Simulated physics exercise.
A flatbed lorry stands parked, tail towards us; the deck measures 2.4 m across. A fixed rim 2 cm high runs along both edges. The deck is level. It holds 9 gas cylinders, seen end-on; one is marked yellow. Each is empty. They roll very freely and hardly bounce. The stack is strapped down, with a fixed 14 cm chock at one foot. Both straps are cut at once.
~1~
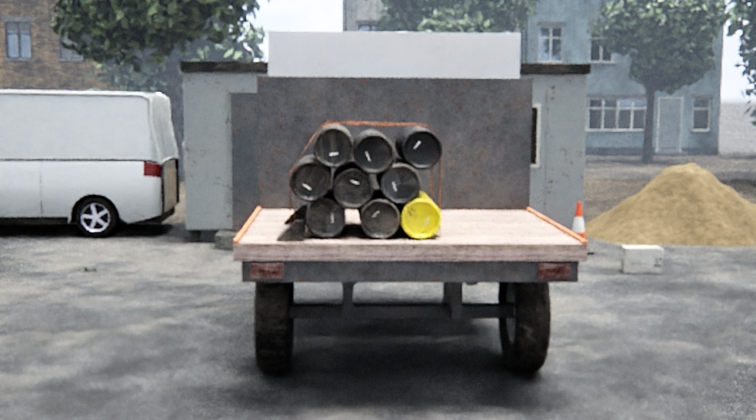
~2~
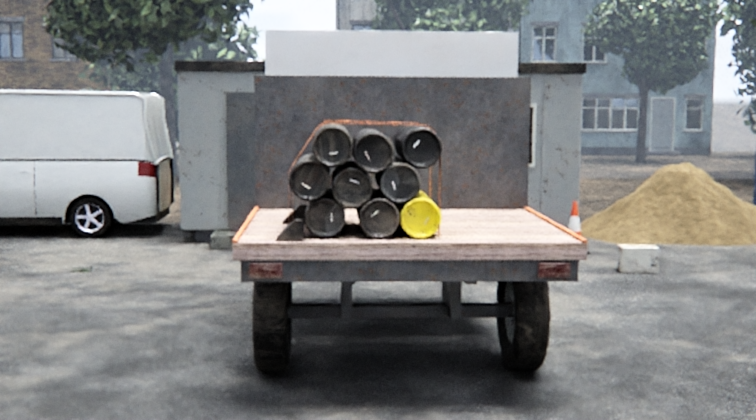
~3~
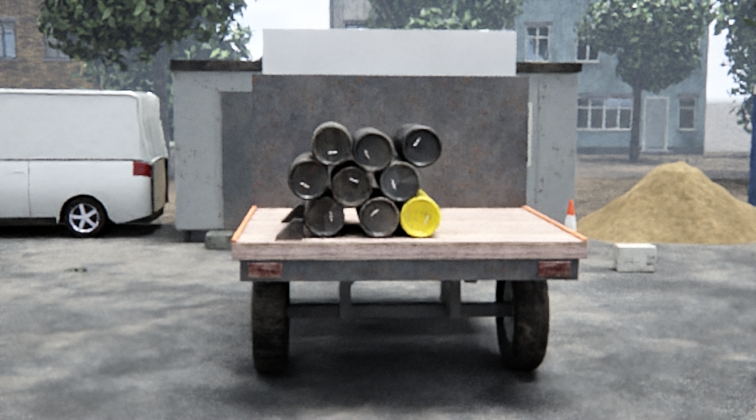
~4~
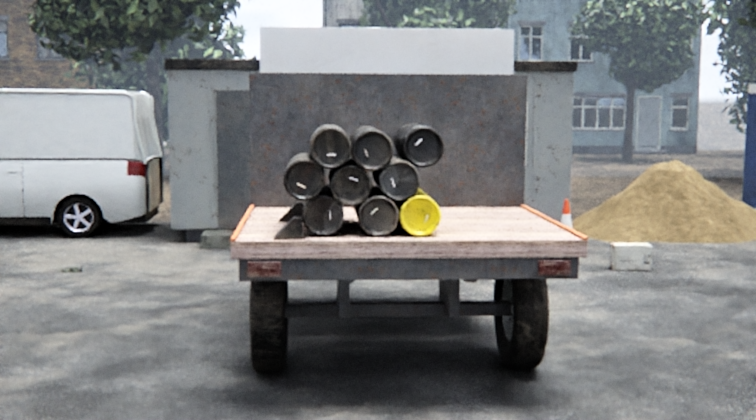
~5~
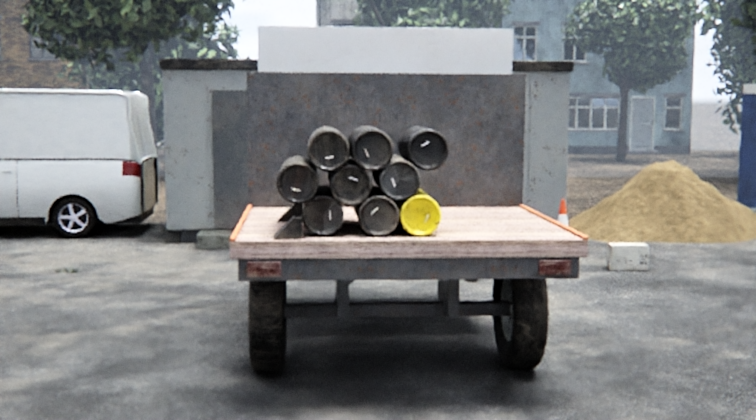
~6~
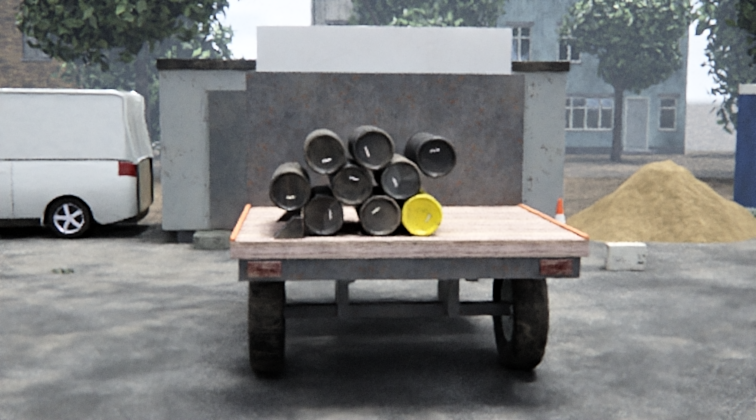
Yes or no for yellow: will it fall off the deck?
The yellow cylinder goes over the edge.
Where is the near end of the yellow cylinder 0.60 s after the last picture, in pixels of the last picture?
Around (451, 216).
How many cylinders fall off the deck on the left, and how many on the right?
On the left 2, on the right 2.
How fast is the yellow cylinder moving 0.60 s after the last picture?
Near 0.6 m/s.
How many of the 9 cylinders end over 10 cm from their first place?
The count is 8.
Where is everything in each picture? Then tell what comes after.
Yellow at (421, 220); straps tight; chock at (300, 231); the deck is level; 3 of the 9 lie on the deck itself, in the first frame.
Yellow at (421, 219); straps tight, in the second frame.
Yellow at (421, 218); no straps, in the third frame.
Yellow at (421, 216); straps gone, in the fourth frame.
Yellow at (421, 216); no straps, in the fifth frame.
Yellow at (422, 216); straps gone; chock at (298, 228), in the sixth frame.
Then, 0.6 s after the last picture, yellow is on the deck, 90 cm from the right edge, rolling right; 1 gone from the deck.
Then, 1.2 s after the last picture, yellow is on the deck, 50 cm from the right edge, rolling right; 3 gone from the deck.
Then, 2.0 s after the last picture, yellow is dropping off the right side; 4 gone from the deck.
At rest (5.6 s after the last picture), yellow is on the ground to the right; 4 gone from the deck.
